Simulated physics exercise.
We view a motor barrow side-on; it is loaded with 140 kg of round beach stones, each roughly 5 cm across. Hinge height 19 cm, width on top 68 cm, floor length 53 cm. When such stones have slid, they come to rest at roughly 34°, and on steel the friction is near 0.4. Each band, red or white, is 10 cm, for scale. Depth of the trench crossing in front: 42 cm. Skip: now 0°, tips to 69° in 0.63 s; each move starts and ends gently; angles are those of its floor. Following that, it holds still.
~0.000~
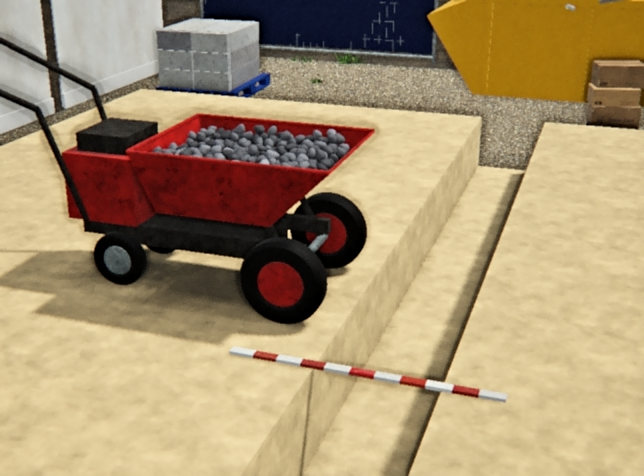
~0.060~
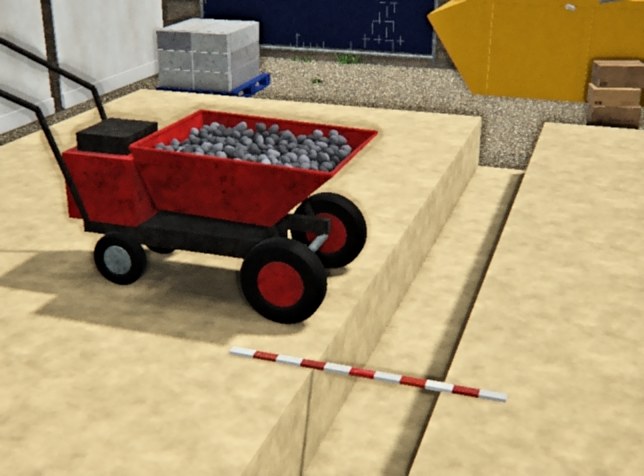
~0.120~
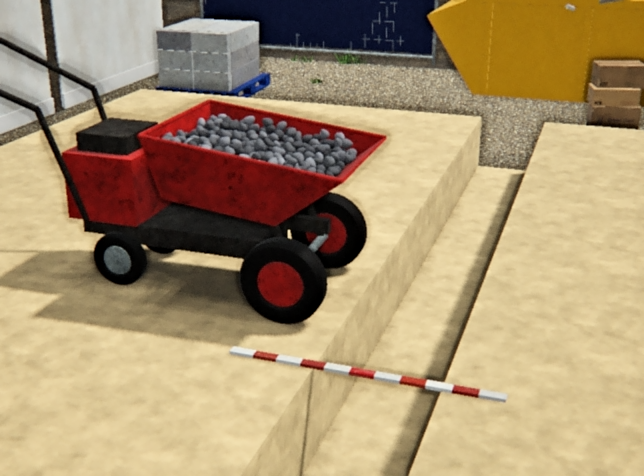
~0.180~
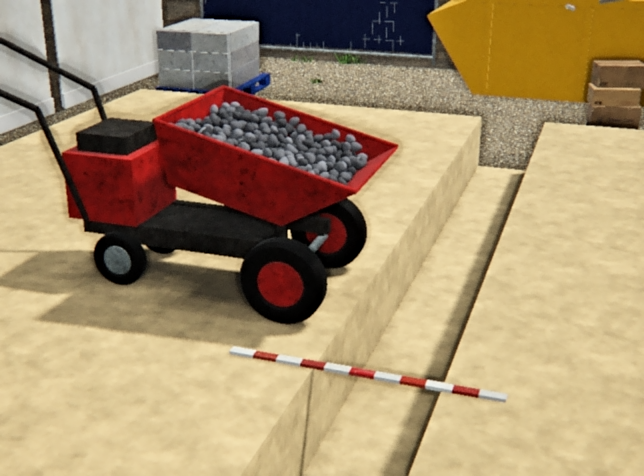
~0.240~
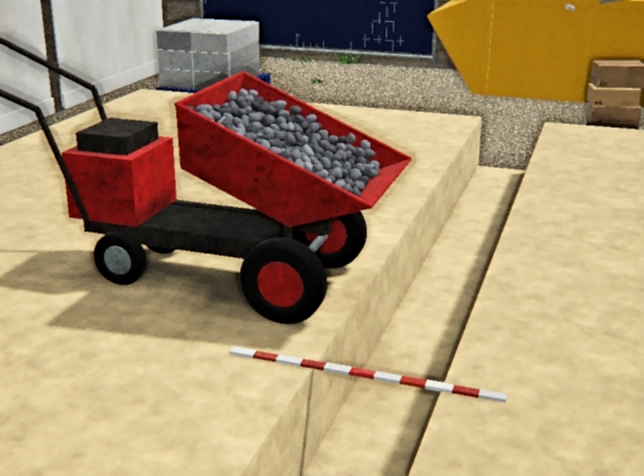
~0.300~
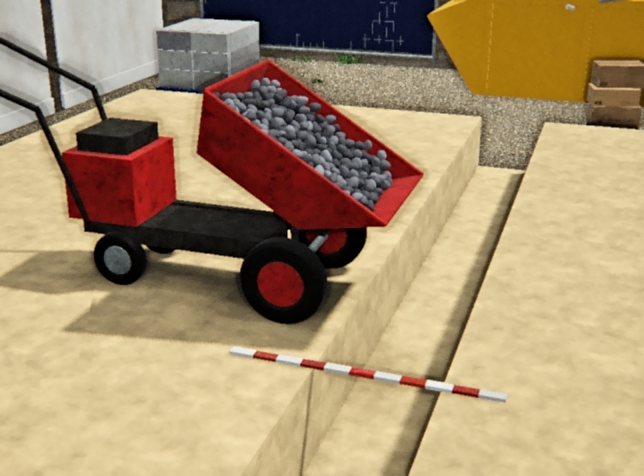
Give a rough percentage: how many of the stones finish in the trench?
36 %.
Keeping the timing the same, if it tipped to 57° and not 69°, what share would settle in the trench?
In that case around 45 percent.
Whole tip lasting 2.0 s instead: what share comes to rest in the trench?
It would be near 55 percent.
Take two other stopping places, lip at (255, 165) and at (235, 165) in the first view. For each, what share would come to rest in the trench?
Roughly 100 percent for the first, and 100 percent for the second.
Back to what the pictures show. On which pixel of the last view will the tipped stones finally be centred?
At about pixel (513, 319) in the last view.
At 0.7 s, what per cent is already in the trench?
I'd put it near 15 per cent.
After 0.5 s the floor is at 58°; 100 % in the skip; the foremost stones are at (412, 245).
After 0.7 s the floor is at 69°; 68 % in the skip, 17 % in the trench, 15 % past the trench; the foremost stones are at (505, 325).
After 1.1 s the floor is at 69°; 7 % in the skip, 30 % in the trench, 63 % past the trench; the foremost stones are past the picture's edge.
After 3.0 s the floor is at 69°; 0 % in the skip, 36 % in the trench, 64 % past the trench; the foremost stones are past the picture's edge.
